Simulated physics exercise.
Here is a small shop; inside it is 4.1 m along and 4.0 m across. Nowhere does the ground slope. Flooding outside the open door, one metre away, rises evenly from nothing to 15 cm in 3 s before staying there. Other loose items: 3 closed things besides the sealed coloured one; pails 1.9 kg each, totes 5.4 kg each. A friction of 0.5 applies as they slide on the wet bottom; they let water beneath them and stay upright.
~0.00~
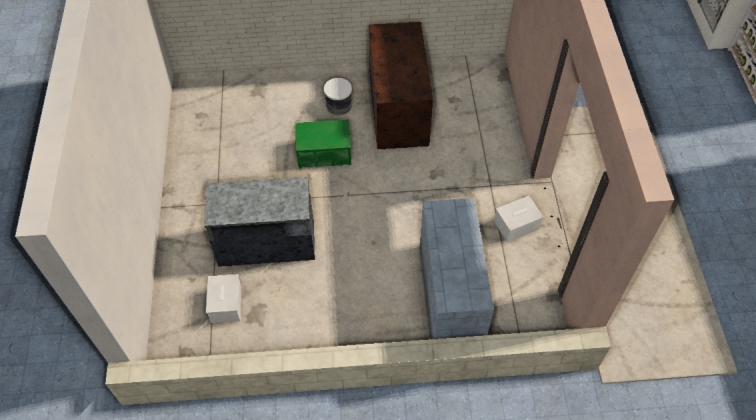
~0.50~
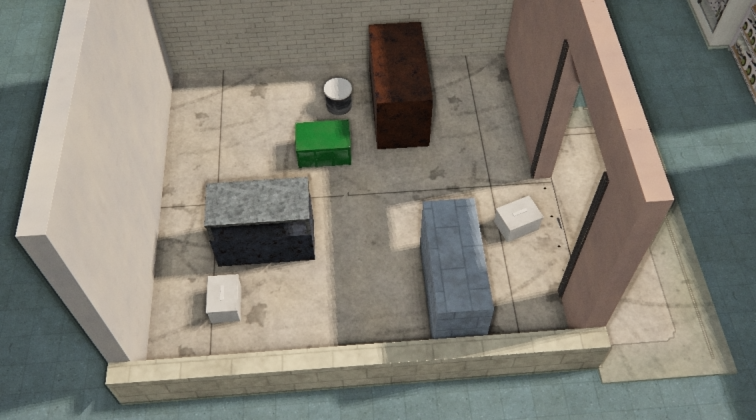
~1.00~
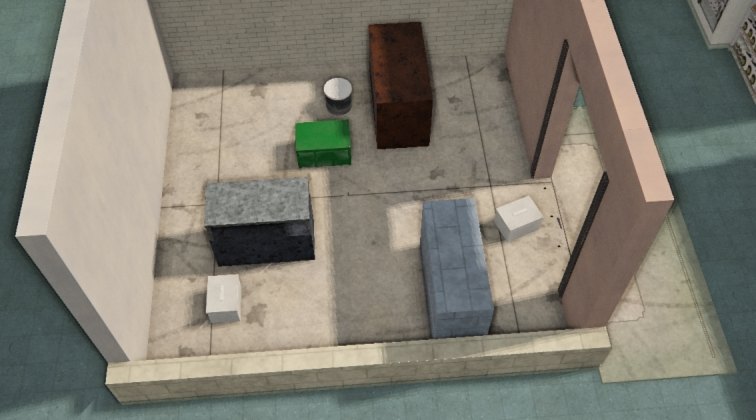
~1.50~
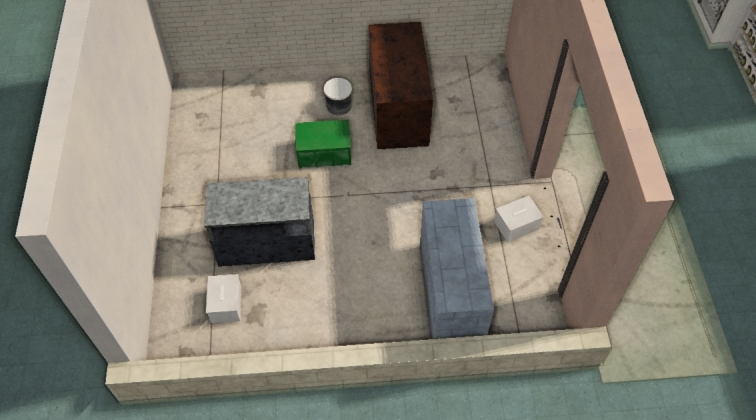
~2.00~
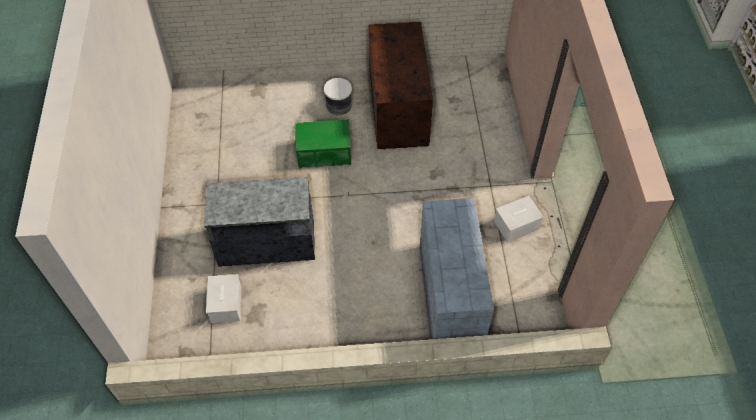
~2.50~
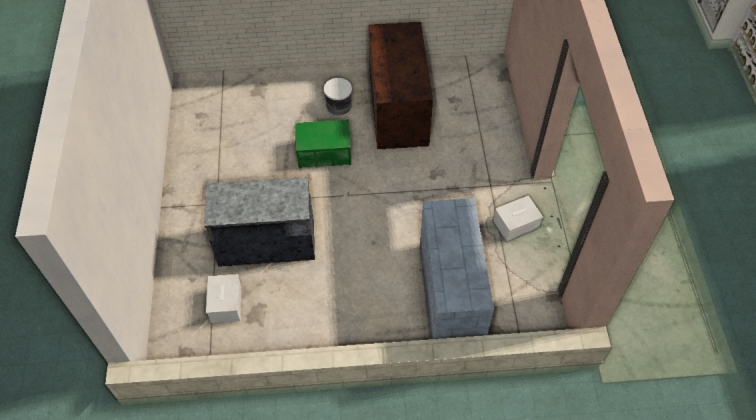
Water spreads outside the small shop and creeps through the doorway, while the boxes inside stay still.
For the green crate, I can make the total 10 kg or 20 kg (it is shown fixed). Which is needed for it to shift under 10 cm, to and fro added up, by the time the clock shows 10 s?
I'd say it needs the double load.
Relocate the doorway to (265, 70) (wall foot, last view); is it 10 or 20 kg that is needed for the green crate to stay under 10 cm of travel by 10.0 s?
Both masses fail.
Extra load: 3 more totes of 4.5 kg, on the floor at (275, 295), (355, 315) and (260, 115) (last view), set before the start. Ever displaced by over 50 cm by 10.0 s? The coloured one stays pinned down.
Result, in turn - falls shy; falls shy; falls shy.
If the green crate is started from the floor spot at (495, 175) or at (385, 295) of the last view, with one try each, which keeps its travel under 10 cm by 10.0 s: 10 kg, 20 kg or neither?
Well, first neither mass is sufficient, and next the light mass is sufficient.
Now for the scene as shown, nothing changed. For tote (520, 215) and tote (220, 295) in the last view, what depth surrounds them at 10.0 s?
Close to 5 and 4 centimetres.
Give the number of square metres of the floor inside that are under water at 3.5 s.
Roughly 2.0 m2 of it is wet.
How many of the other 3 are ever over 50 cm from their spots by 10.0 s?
The number is 1.
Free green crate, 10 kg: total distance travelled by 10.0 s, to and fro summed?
Around 40 cm in total.
After 3.5 s the green crate would be 0 cm from its start with 10 kg and 0 cm from its start with 20 kg; 0 cm of water round it then.
After 4.5 s the green crate would be 0 cm from its start with 10 kg and 0 cm from its start with 20 kg; 1 cm of water round it then.
After 7.0 s the green crate would be 40 cm from its start with 10 kg and 0 cm from its start with 20 kg; 4 cm of water round it then.
After 10.0 s the green crate would be 43 cm from its start with 10 kg and 0 cm from its start with 20 kg; 3 cm of water round it then.
